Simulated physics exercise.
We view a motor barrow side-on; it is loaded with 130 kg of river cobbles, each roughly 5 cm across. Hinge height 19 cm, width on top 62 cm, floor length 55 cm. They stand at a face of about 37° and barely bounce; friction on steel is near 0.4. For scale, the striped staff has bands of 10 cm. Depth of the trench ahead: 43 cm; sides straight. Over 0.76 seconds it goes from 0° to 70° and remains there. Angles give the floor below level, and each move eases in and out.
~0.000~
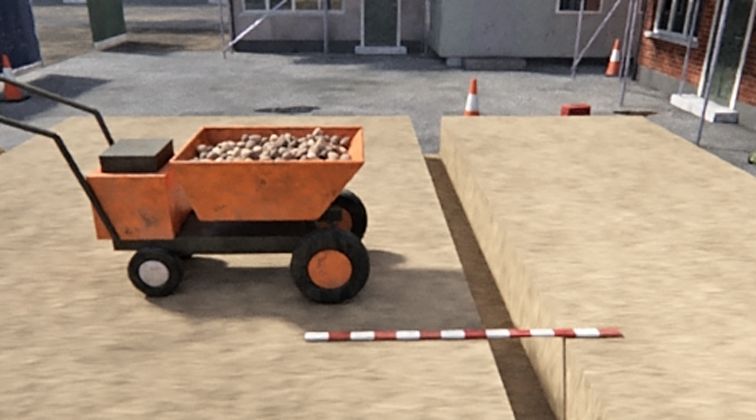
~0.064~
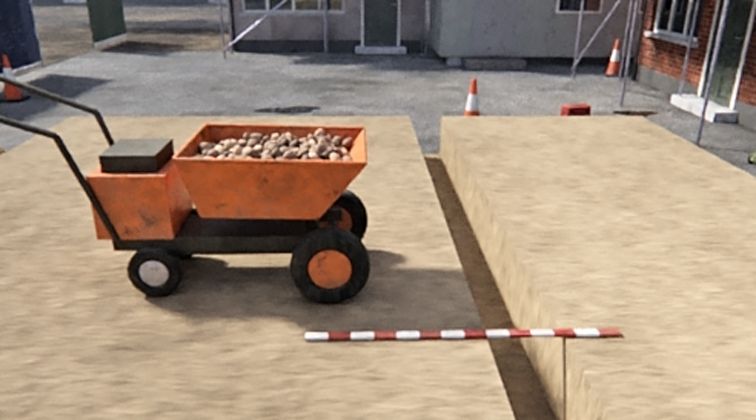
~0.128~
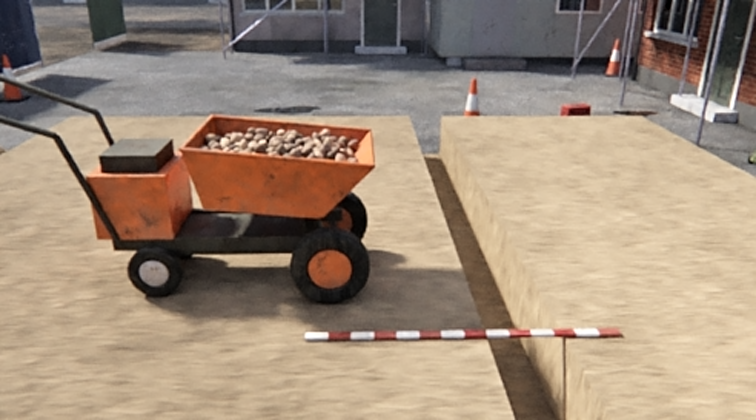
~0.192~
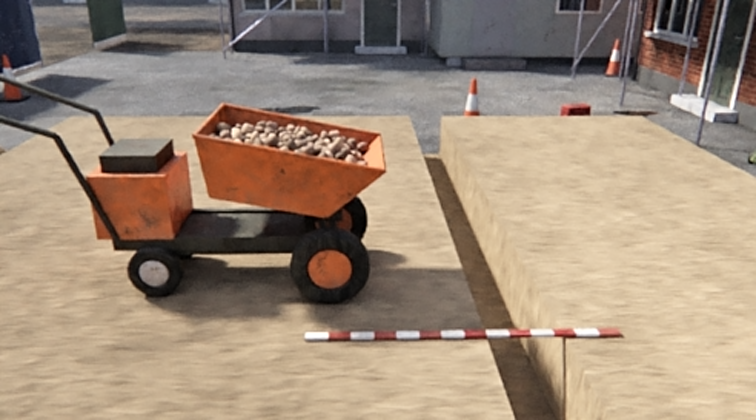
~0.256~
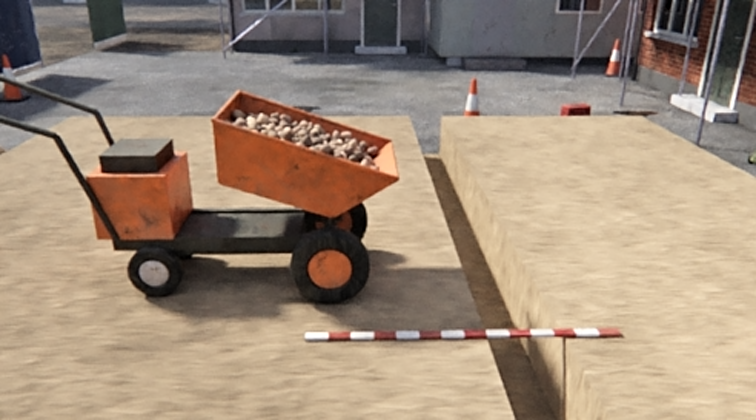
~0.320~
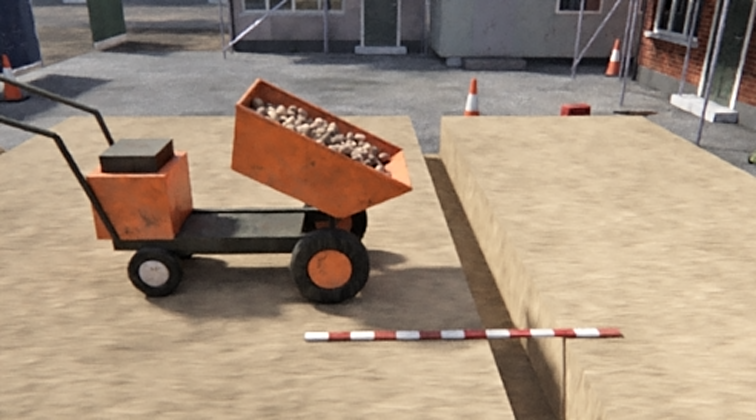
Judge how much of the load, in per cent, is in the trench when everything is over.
I judge it at about 91 per cent.
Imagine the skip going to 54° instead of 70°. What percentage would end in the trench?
Close to 40 per cent then.
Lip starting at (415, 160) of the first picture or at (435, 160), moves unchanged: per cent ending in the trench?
The first start gives about 65 per cent, the second about 45.
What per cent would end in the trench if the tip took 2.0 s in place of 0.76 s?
About 95 percent, I'd say.
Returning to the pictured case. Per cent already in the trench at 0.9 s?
Some 25 per cent.
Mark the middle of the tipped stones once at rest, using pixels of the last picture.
Their middle lands near (492, 324).
After 0.6 s the floor is at 59°; 100 % in the skip; the foremost stones are at (429, 206).
After 0.9 s the floor is at 70°; 67 % in the skip, 7 % short of the trench, 26 % in the trench; the foremost stones are at (516, 315).
After 1.2 s the floor is at 70°; 25 % in the skip, 6 % short of the trench, 66 % in the trench, 2 % past the trench; the foremost stones are at (584, 266).
After 3.2 s the floor is at 70°; 0 % in the skip, 7 % short of the trench, 91 % in the trench, 2 % past the trench; the foremost stones are at (631, 258).
